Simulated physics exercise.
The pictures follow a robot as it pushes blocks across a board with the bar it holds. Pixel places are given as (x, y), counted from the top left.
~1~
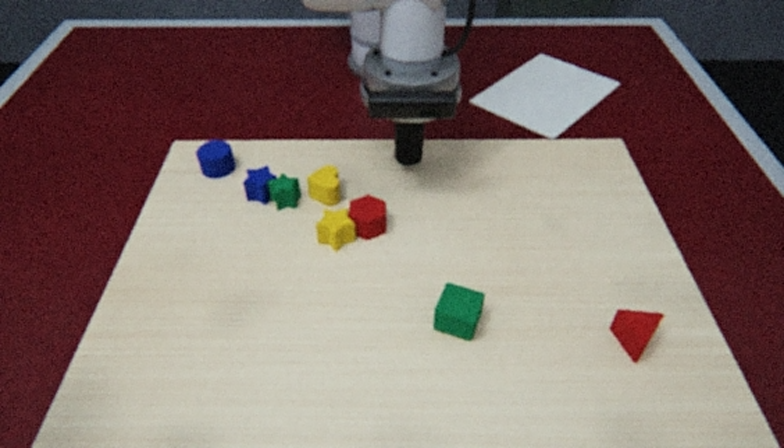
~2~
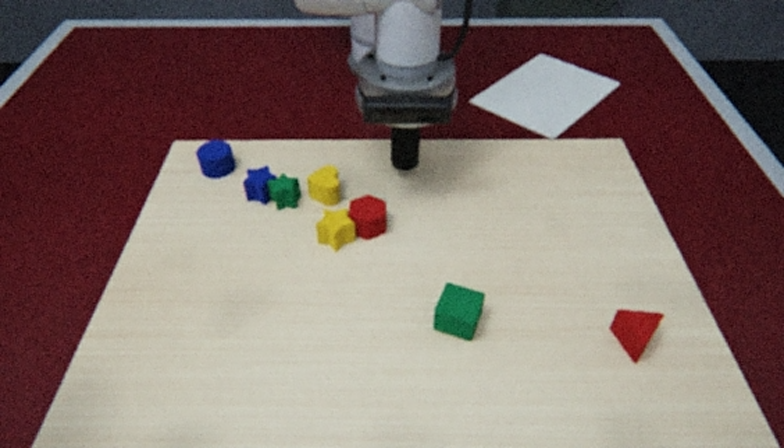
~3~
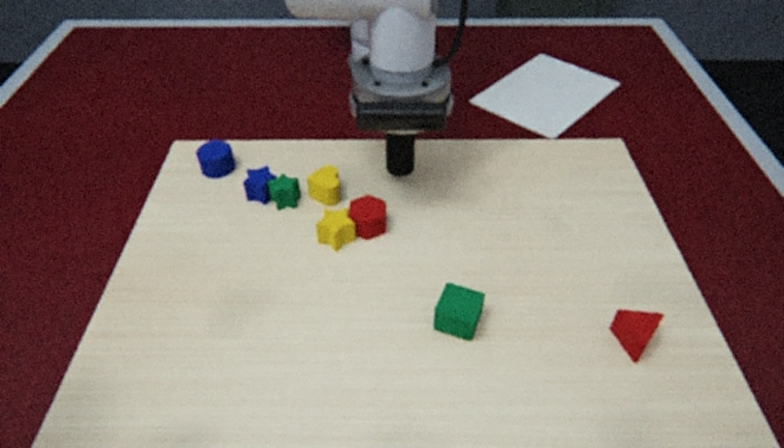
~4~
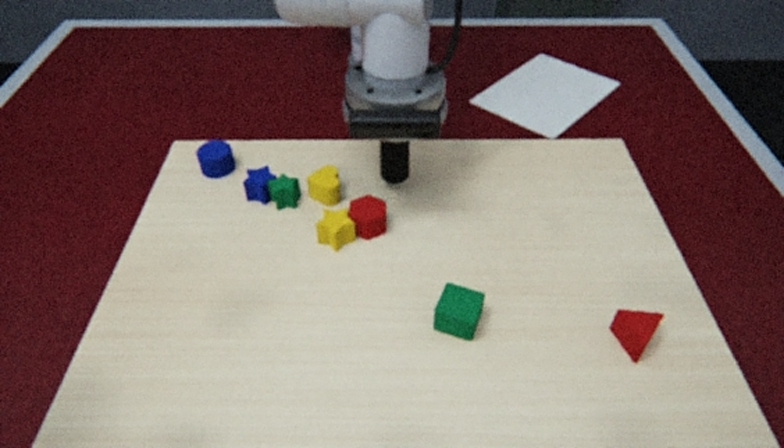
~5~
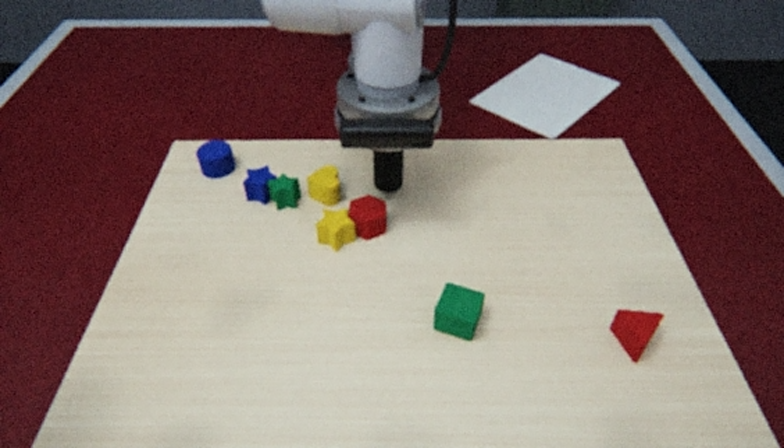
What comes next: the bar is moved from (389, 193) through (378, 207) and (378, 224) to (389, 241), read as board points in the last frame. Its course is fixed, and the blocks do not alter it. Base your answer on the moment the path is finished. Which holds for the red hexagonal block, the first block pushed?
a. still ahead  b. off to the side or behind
The correct letter is b.
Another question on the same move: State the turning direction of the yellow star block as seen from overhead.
From overhead, clockwise.
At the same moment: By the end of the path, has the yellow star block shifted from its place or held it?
That block is shifted.
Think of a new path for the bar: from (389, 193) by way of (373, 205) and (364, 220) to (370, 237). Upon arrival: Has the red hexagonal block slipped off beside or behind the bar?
No
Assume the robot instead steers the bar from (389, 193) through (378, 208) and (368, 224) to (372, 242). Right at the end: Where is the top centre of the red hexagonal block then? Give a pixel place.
I think it will end close to (358, 247).
The first path, step by step. Halfway along, bar (376, 207); yellow star block (329, 223), turned 15° clockwise; red hexagonal block (364, 220).
At the end, bar (389, 232); yellow heart block still; yellow star block (328, 224), turned 25° clockwise; red hexagonal block (362, 239), turned 20° clockwise.
